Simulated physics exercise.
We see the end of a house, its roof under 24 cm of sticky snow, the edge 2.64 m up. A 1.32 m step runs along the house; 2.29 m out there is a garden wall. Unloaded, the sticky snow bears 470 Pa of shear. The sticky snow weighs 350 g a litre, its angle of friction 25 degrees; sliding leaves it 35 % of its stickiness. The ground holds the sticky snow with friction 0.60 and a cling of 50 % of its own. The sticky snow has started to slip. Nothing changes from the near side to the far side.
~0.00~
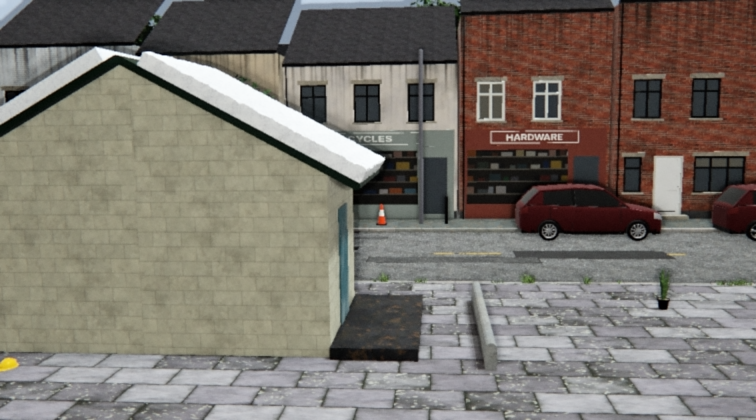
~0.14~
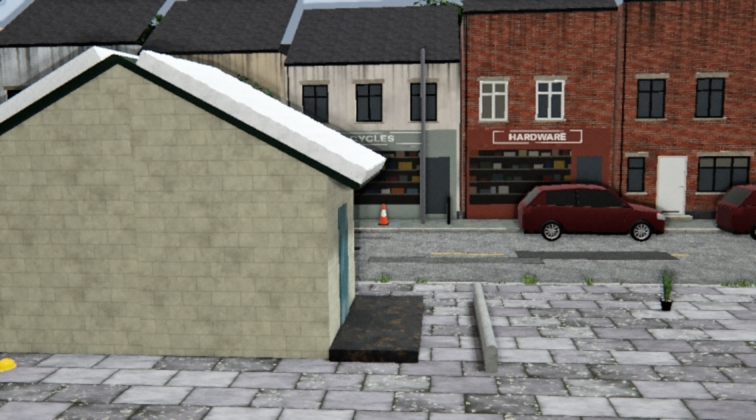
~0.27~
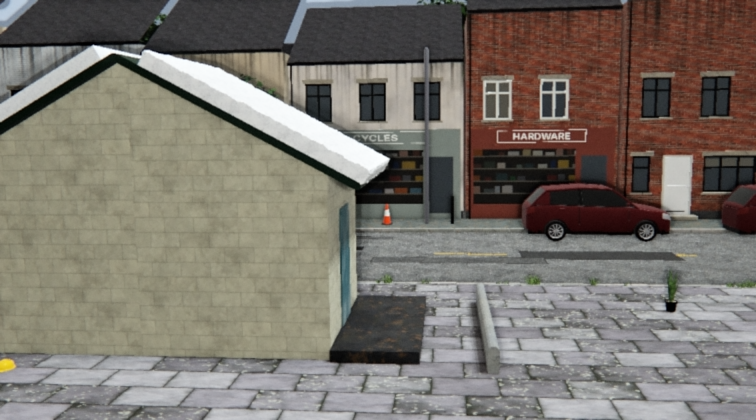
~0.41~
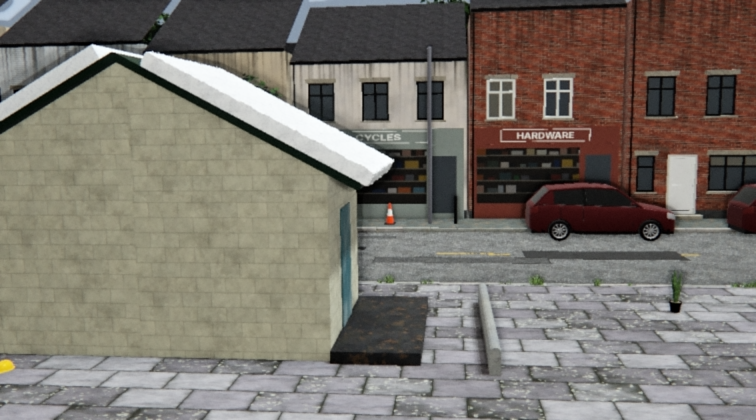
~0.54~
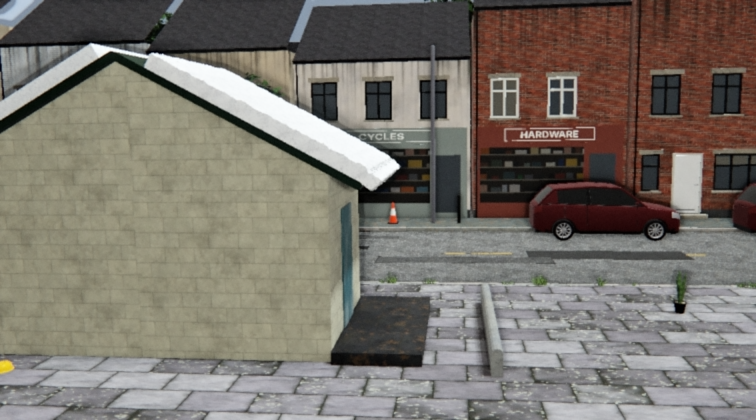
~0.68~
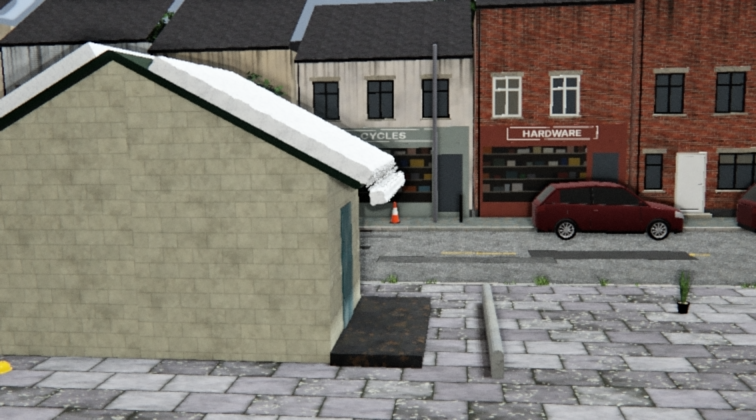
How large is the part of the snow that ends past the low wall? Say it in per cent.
The part of the snow that ends past the low wall is near 24 %.
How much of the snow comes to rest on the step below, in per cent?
About 10 %.
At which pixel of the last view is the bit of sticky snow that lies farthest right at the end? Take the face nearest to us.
Near (704, 376).
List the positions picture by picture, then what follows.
The first frame shows foremost bit of the sticky snow at (366, 172), 1 % of it past the eaves, in one piece.
The second frame shows foremost bit of the sticky snow at (367, 173), its middle shifted 1.1 cm, 1 % of it past the eaves, in one piece.
The third frame shows foremost bit of the sticky snow at (370, 174), its middle shifted 4.4 cm, 2 % of it past the eaves, in one piece.
The fourth frame shows foremost bit of the sticky snow at (374, 176), its middle shifted 10 cm, 4 % of it past the eaves, in one piece.
The fifth frame shows foremost bit of the sticky snow at (380, 183), its middle shifted 19 cm, 6 % of it past the eaves, cracking.
The sixth frame shows foremost bit of the sticky snow at (386, 198), its middle shifted 30 cm, 9 % of it past the eaves, cracking.
After 1.10 s, 87 % is still on the roof and 0 % is past the low wall.
After 1.60 s, 67 % is still on the roof and 0 % is past the low wall.
After 2.10 s, 32 % is still on the roof and 0 % is past the low wall.
After 2.60 s, none is still on the roof and 9 % is past the low wall.
After 3.80 s, none is still on the roof and 24 % is past the low wall.
